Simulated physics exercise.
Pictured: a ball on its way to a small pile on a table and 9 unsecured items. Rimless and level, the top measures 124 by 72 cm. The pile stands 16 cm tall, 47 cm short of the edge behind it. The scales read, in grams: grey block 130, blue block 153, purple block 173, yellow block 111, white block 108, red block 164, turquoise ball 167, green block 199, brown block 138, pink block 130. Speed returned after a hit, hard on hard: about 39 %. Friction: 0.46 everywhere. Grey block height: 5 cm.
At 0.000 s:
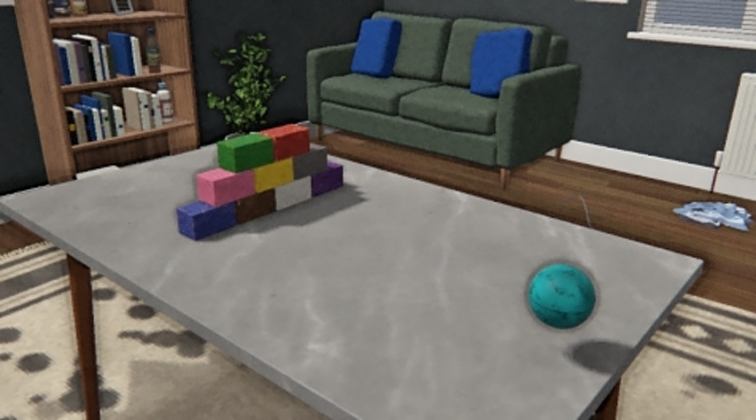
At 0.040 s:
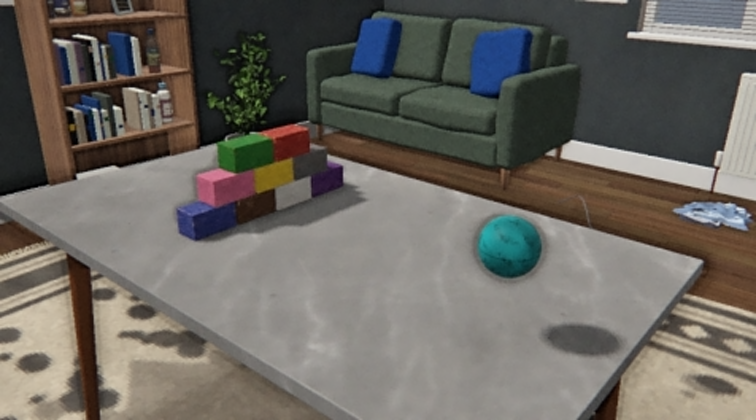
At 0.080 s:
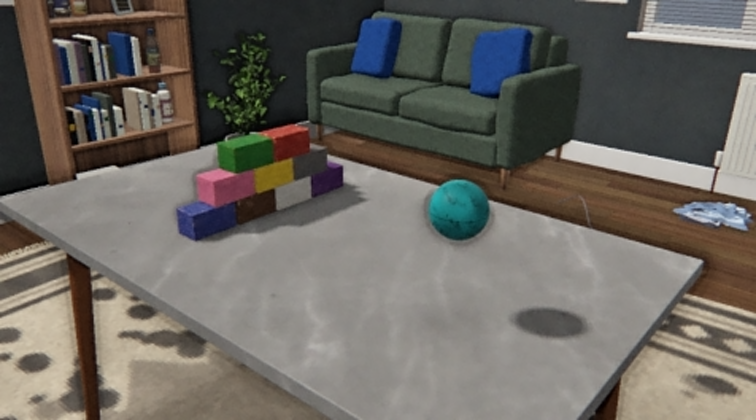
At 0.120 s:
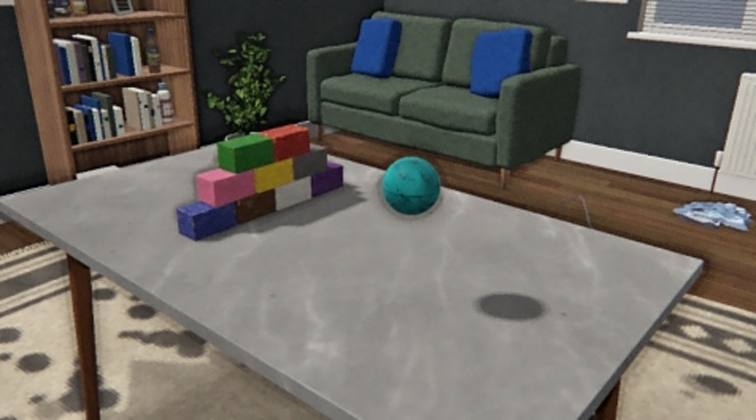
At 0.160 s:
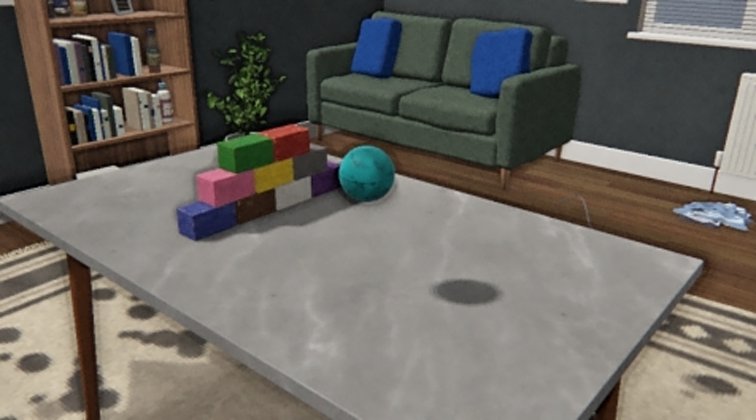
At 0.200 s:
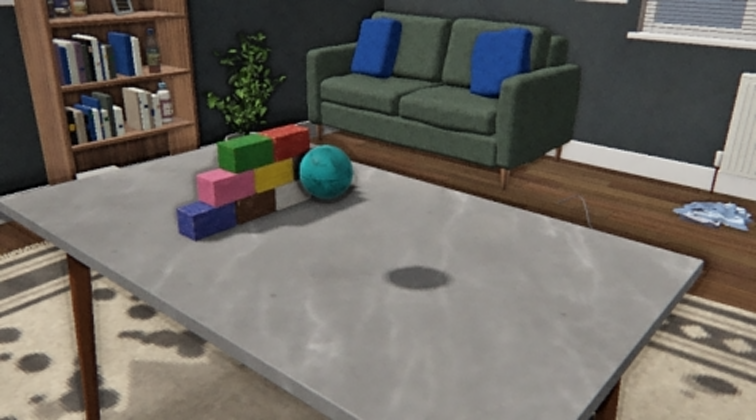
A turquoise ball flies leftward above a grey table toward a stack of coloured blocks.
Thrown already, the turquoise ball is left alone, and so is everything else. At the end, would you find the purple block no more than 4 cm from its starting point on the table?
It stays inside the limit.
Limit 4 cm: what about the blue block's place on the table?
The blue block moves off its spot.
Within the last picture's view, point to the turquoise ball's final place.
It comes to a stop close to (193, 219).
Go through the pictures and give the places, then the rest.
In the first frame, 63 cm to the stack; turquoise ball (562, 297); purple block (320, 178).
In the second frame, 55 cm to the stack; turquoise ball (509, 247); yellow block (267, 173).
In the third frame, 48 cm to the stack; turquoise ball (459, 210); red block (285, 143).
In the fourth frame, 40 cm to the stack; turquoise ball (411, 186); brown block (249, 203).
In the fifth frame, 32 cm to the stack; turquoise ball (367, 174); grey block (303, 161).
In the sixth frame, 24 cm to the stack; turquoise ball (326, 173).
By 0.30 s, 5 cm to the stack; turquoise ball near (242, 205).
By 0.40 s, turquoise ball near (213, 214); blue block 7 cm from its spot; pink block 2 cm from its spot.
By 0.50 s, turquoise ball near (202, 219); blue block 11 cm from its spot; pink block 4 cm from its spot.
When it is over (1.0 s), not toppled but over 4 cm from the start, blue block; the other 8 within 4 cm of the start. End places, in pixels of the last picture, purple block near (320, 178).
